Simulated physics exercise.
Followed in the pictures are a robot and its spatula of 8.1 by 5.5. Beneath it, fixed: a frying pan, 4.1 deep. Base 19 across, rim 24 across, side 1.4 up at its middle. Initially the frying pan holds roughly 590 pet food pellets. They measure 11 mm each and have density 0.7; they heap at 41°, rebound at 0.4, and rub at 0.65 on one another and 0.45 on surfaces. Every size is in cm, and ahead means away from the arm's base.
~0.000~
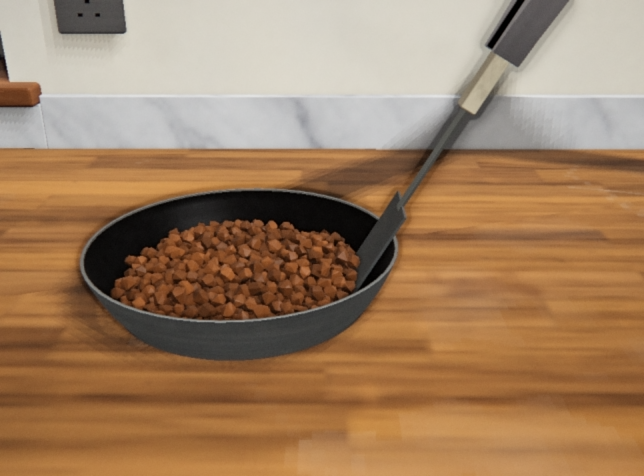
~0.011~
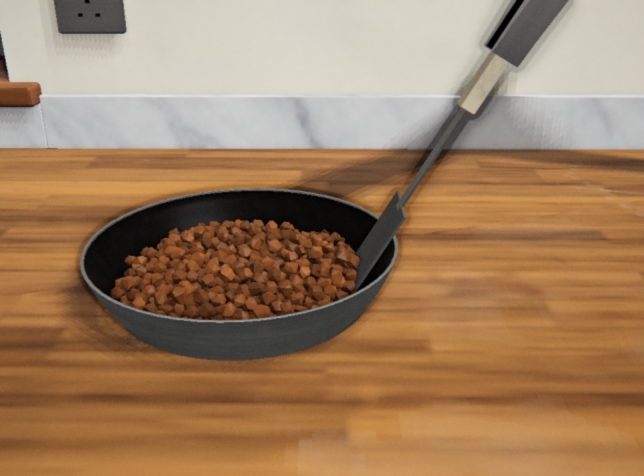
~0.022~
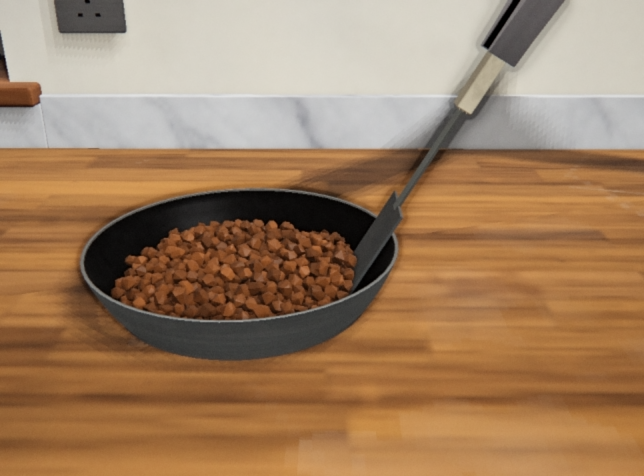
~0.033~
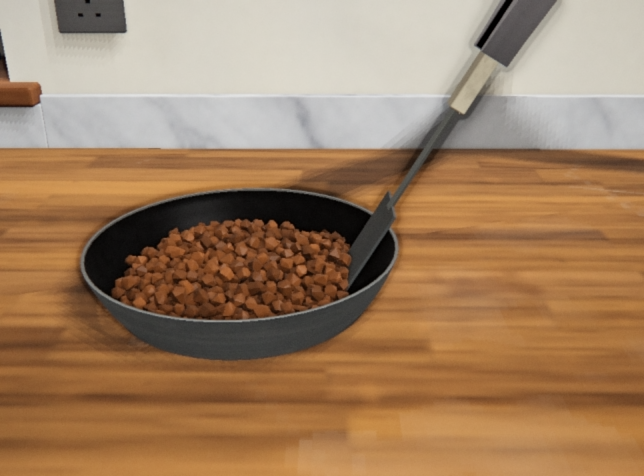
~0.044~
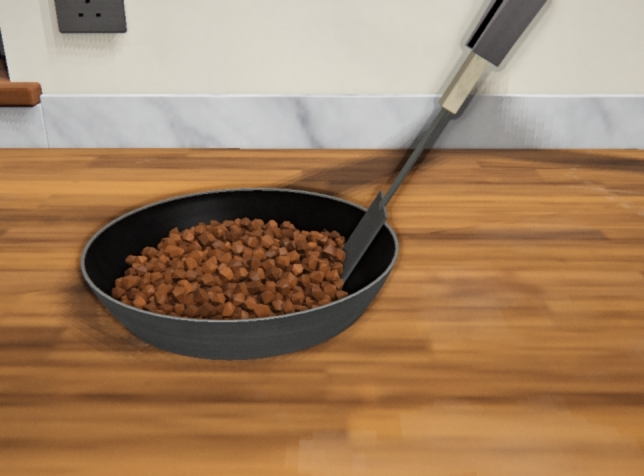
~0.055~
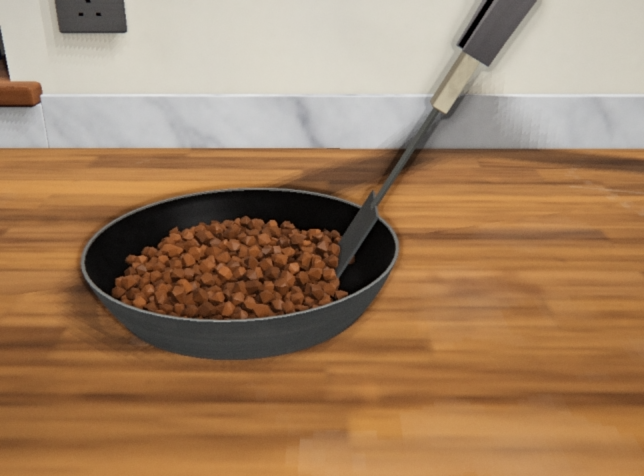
A dark spatula on a robot arm slid slightly left inside the right edge of a black frying pan heaped with brown pellets, while the pan stayed still on the wooden counter.
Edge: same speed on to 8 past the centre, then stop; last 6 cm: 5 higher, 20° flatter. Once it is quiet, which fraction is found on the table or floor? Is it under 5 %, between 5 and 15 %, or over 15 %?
It is between 5 and 15 %.
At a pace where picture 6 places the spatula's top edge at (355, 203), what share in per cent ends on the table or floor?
Expect some 20 per cent there.
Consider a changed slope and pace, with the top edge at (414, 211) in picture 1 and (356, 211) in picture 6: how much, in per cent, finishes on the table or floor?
It comes to something like 20 %, give or take.
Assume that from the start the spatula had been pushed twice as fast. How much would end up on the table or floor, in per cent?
In that case, around 20 per cent would end on the table or floor.
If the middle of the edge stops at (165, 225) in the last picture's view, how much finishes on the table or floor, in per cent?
Around 5 percent ends on the table or floor.
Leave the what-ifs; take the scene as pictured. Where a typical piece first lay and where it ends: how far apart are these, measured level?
I'd guess close to 2 centimetres.
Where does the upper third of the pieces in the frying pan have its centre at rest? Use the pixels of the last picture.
It is centred near (154, 259) in the last view.
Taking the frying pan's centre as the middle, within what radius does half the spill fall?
I reckon close to 18 centimetres.
By 0.14 s, sloping 60°, highest piece 6 above the table; 592 in the frying pan.
By 0.23 s, sloping 53°, highest piece 7 above the table; 592 in the frying pan.
By 0.47 s, sloping 40°, highest piece 5 above the table; 550 in the frying pan, 41 on the table or floor, 1 on the blade or in flight.
By 1.52 s, sloping 40°, highest piece 5 above the table; 548 in the frying pan, 44 on the table or floor.
Final count, 548 in the frying pan, 44 on the table or floor. That is 7 % on the table or floor.
